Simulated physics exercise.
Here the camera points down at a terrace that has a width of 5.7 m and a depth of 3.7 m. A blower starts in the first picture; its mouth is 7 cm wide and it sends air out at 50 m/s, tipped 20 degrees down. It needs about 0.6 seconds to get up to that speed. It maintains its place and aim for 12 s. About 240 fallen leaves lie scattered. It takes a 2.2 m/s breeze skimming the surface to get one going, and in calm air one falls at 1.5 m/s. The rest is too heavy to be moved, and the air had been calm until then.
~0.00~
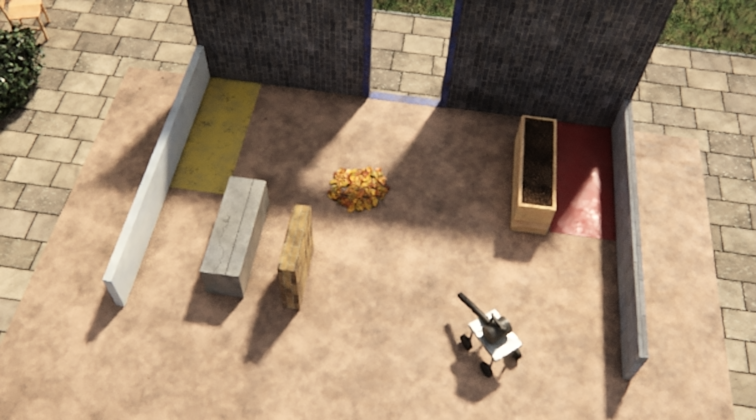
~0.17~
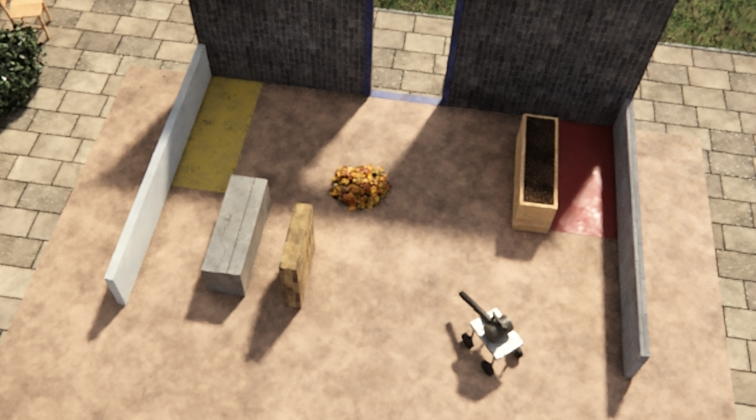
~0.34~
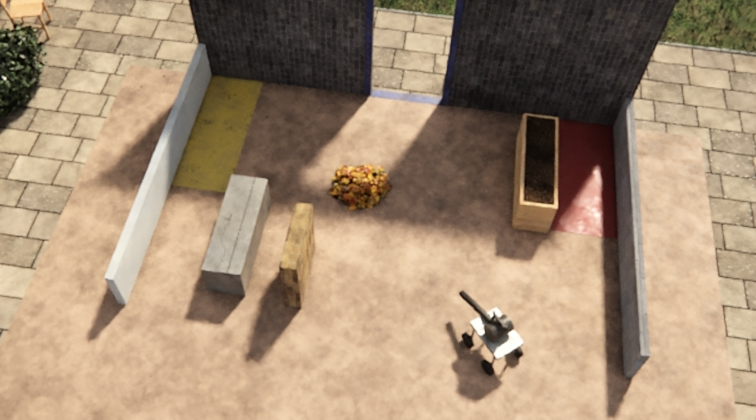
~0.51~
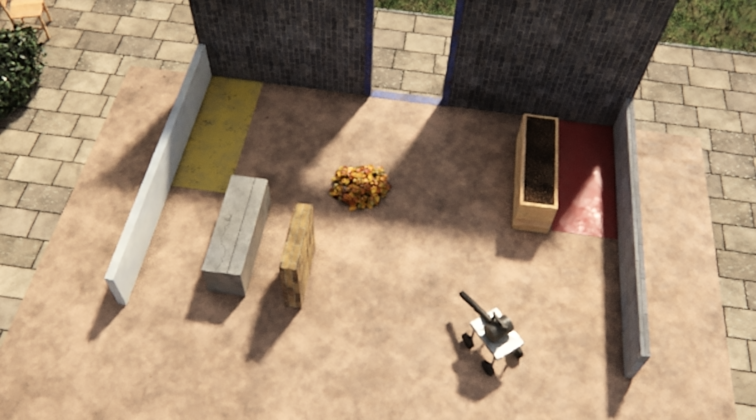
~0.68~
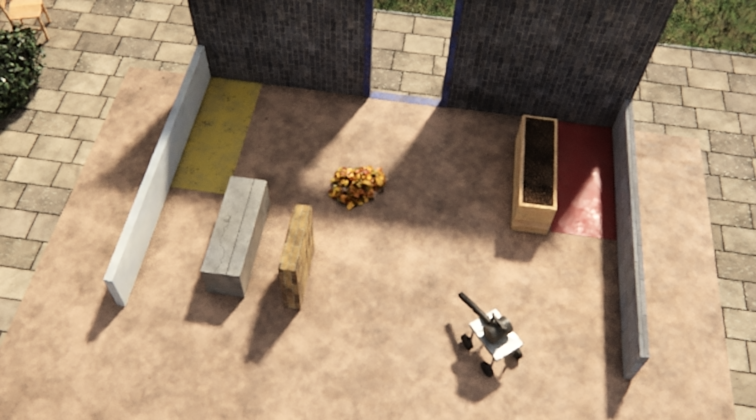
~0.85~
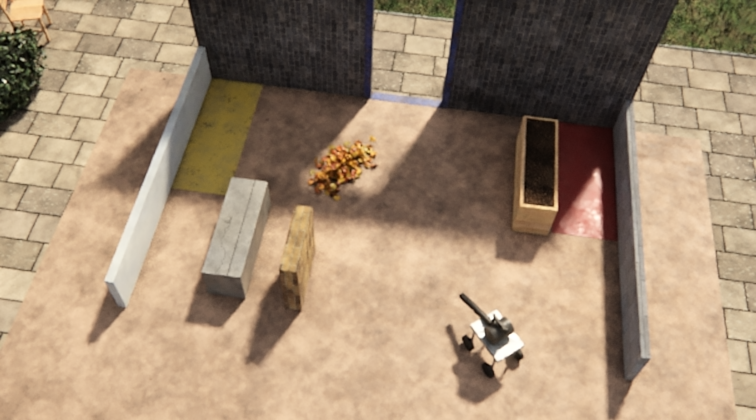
A heap of orange and yellow leaves lies still near the middle of a brownish terrace seen from above, then loosens and shifts up and slightly left, stretching into a slanted patch. A small white wheeled blower with a dark tube stays at lower right, as does the camera. Around them stand grey and wooden blocks at left, a soil-filled planter beside a red area at right, a yellow bay and dark walls behind.
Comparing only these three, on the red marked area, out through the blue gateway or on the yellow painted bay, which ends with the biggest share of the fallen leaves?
The biggest share goes to the yellow one.
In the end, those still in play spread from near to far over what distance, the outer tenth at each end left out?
About 0.4 m from near to far.
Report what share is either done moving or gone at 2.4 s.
I reckon around 30 per cent.
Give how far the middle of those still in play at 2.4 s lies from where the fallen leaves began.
Centre shift: Near 2.6 m.
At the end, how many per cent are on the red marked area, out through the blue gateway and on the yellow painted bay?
I'd estimate around 0 per cent at red, 1 per cent at blue and 100 per cent at yellow.
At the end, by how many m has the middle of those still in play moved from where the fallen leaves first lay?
Roughly 2.6 metres.
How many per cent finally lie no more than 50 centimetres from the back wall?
Estimate: Around 90 percent.
After 2.4 s, 66 % are on the move or not yet settled, 1 % are out through the blue gateway, 78 % on the yellow painted bay and 0 % on the red marked area; the middle of those still in play is near (227, 83).
After 3.8 s, 39 % are on the move or not yet settled, 1 % are out through the blue gateway, 86 % on the yellow painted bay and 0 % on the red marked area; the middle of those still in play is near (225, 79).
After 6.6 s, 28 % are on the move or not yet settled, 1 % are out through the blue gateway, 96 % on the yellow painted bay and 0 % on the red marked area; the middle of those still in play is near (223, 83).
After 12.0 s, at the end, 1 % are out through the blue gateway, 98 % on the yellow painted bay and 0 % on the red marked area; the middle of those still in play is near (222, 83).
